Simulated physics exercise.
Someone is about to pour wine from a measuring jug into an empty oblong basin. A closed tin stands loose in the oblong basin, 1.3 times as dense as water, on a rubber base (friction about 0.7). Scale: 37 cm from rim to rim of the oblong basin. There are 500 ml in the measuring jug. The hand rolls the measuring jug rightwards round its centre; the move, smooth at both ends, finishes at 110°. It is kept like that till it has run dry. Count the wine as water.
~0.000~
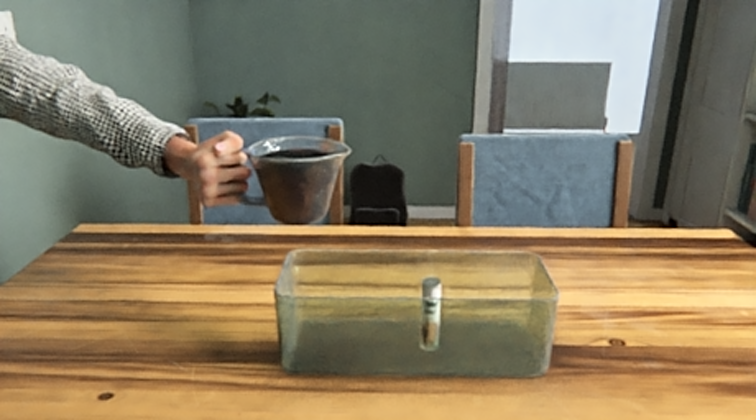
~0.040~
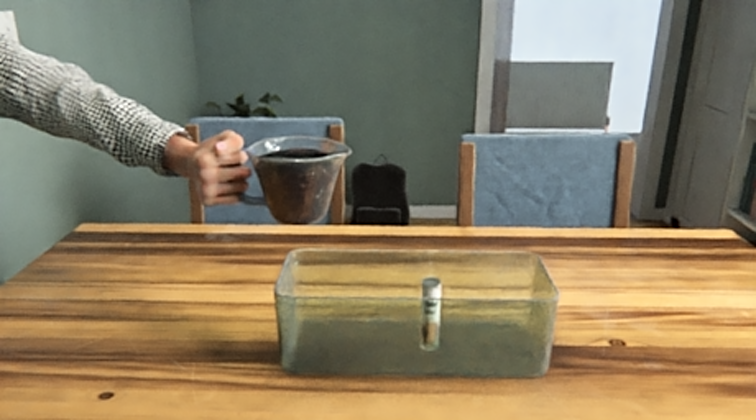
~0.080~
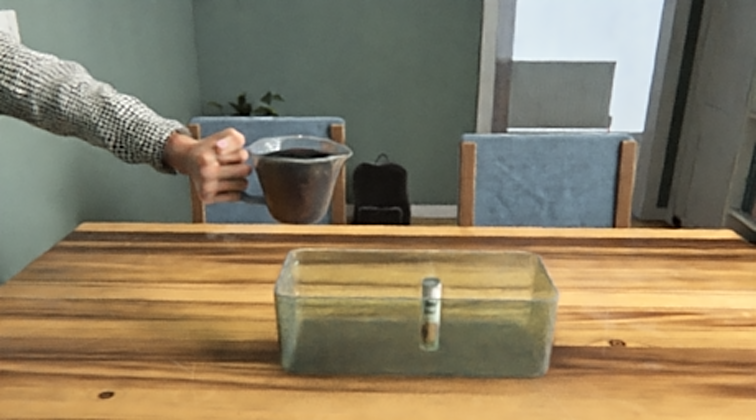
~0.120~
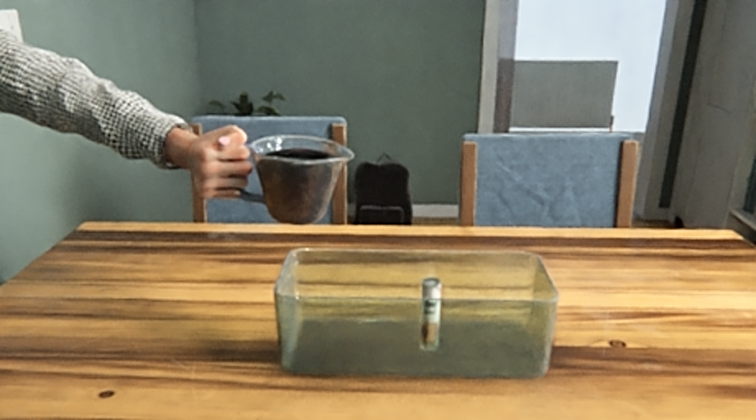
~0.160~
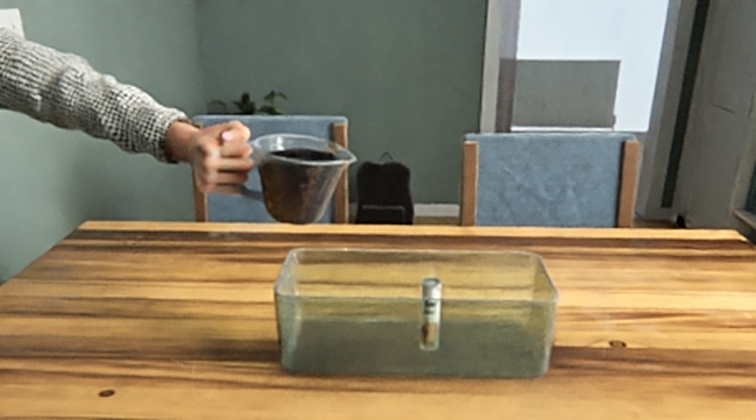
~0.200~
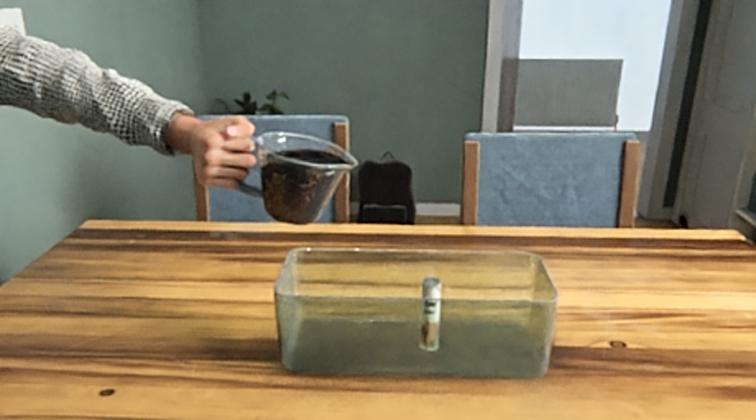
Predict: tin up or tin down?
It remains upright.
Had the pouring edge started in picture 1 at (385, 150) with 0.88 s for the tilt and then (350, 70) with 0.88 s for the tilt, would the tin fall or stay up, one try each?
First it goes over; then it topples.
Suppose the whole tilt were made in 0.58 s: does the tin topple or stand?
The tin remains upright.
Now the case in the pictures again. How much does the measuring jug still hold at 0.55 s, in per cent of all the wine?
About 52 per cent.
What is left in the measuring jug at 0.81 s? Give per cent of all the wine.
Near 3 in a hundred.
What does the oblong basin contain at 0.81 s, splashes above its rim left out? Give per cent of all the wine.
Some 90 per cent.
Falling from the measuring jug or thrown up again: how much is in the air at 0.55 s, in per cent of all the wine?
Some 30 per cent.
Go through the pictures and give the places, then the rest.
In the first frame, tilt 0°; pouring edge (351, 150); surface from (256, 158) to (340, 158); the oblong basin's rim runs from (282, 273) to (548, 275); the tin's top is at (431, 285).
In the second frame, tilt 1°; pouring edge (352, 151); surface from (257, 158) to (340, 159).
In the third frame, tilt 2°; pouring edge (352, 152); surface from (258, 157) to (340, 160).
In the fourth frame, tilt 5°; pouring edge (354, 155); surface from (259, 157) to (342, 160).
In the fifth frame, tilt 9°; pouring edge (356, 159); surface from (261, 156) to (344, 162).
In the sixth frame, tilt 13°; pouring edge (358, 163); surface from (264, 157) to (349, 163).
Then, 0.55 s in, the tilt is 77° and 52 per cent is still to pour; the tin stands where it began.
Then, 0.81 s in, the tilt is 108° and 3 per cent is still to pour; the tin stands where it began.
Then, 1.09 s in, the tilt is 110° and 0 per cent is still to pour; the tin stands where it began.
Then, 1.38 s in, the tilt is 110° and 0 per cent is still to pour; the tin stands where it began.
Finally, the tin stands where it began.
